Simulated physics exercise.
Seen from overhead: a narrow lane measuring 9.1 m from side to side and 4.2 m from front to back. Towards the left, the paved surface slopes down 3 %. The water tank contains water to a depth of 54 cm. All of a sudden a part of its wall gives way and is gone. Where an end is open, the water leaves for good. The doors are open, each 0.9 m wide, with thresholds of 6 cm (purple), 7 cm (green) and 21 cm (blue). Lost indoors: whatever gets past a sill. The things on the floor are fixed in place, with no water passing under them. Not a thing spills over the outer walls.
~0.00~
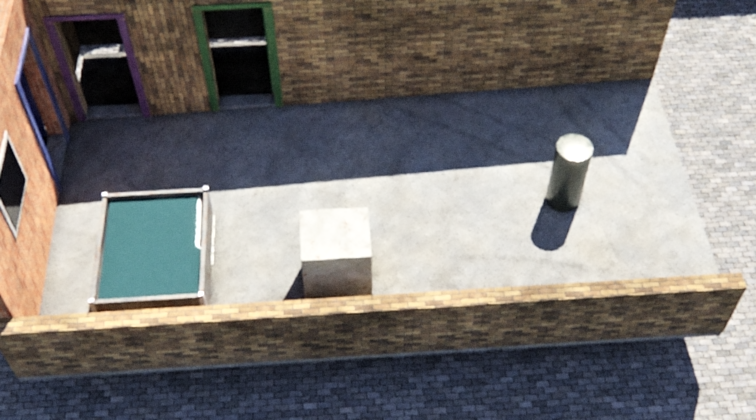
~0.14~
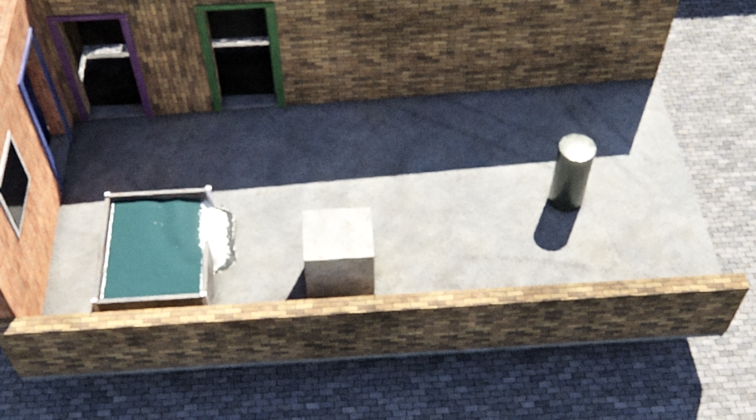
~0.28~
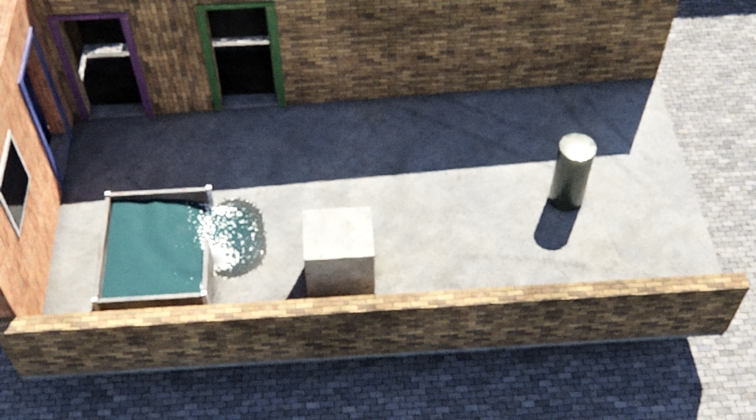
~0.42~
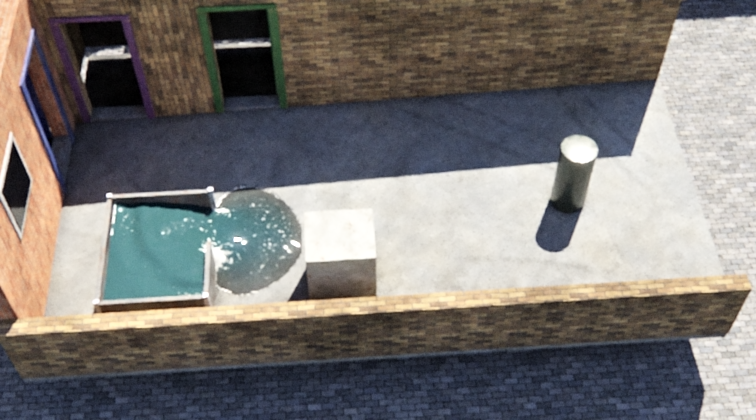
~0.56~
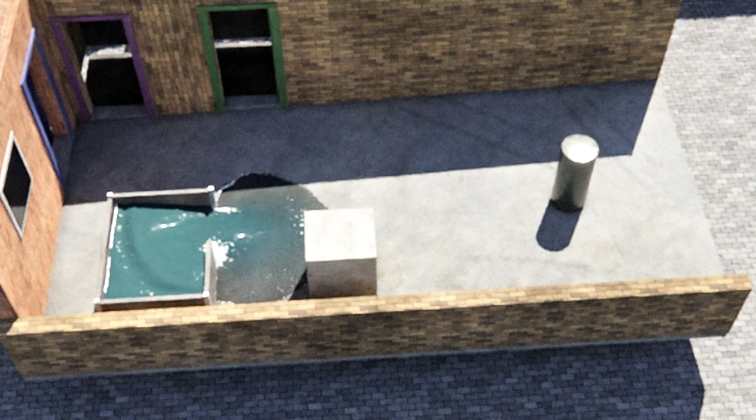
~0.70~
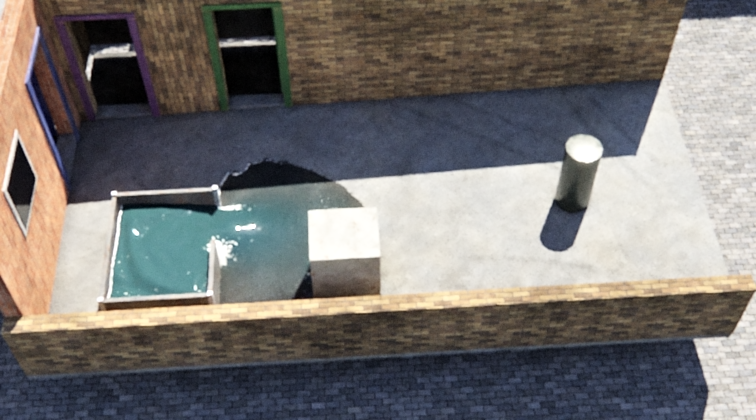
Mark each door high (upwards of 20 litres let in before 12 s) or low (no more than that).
Marks: Purple door low, green door low, blue door low.
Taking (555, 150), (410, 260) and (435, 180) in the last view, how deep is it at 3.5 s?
About 5, 2 and 3 cm respectively.
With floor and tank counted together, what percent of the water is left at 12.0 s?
Remaining: Roughly 94 %.
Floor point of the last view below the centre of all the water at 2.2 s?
Near (268, 235).
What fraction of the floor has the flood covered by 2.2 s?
40 %.
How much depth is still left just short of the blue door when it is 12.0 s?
It comes to near 12.5 cm.
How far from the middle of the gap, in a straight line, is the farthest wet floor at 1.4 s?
I'd say close to 3.8 m.
After 1.4 s water covers 25 % of the floor and is deepest (22 cm) near (236, 228); purple door not reached, green door not reached, blue door not reached.
After 2.2 s water covers 40 % of the floor and is deepest (16 cm) near (235, 238); purple door not reached, green door 4 cm at the sill, 0 L in, blue door not reached.
After 3.5 s water covers 60 % of the floor and is deepest (12 cm) near (236, 228); purple door not reached, green door 3 cm at the sill, 0 L in, blue door not reached.
After 7.0 s water covers 85 % of the floor and is deepest (7 cm) near (44, 350); purple door 1 cm at the sill, 0 L in, green door 3 cm at the sill, 0 L in, blue door 5 cm at the sill, 0 L in.
After 12.0 s water covers 60 % of the floor and is deepest (14 cm) near (81, 123); purple door 7 cm at the sill, 3 L in, green door 4 cm at the sill, 0 L in, blue door 13 cm at the sill, 0 L in.
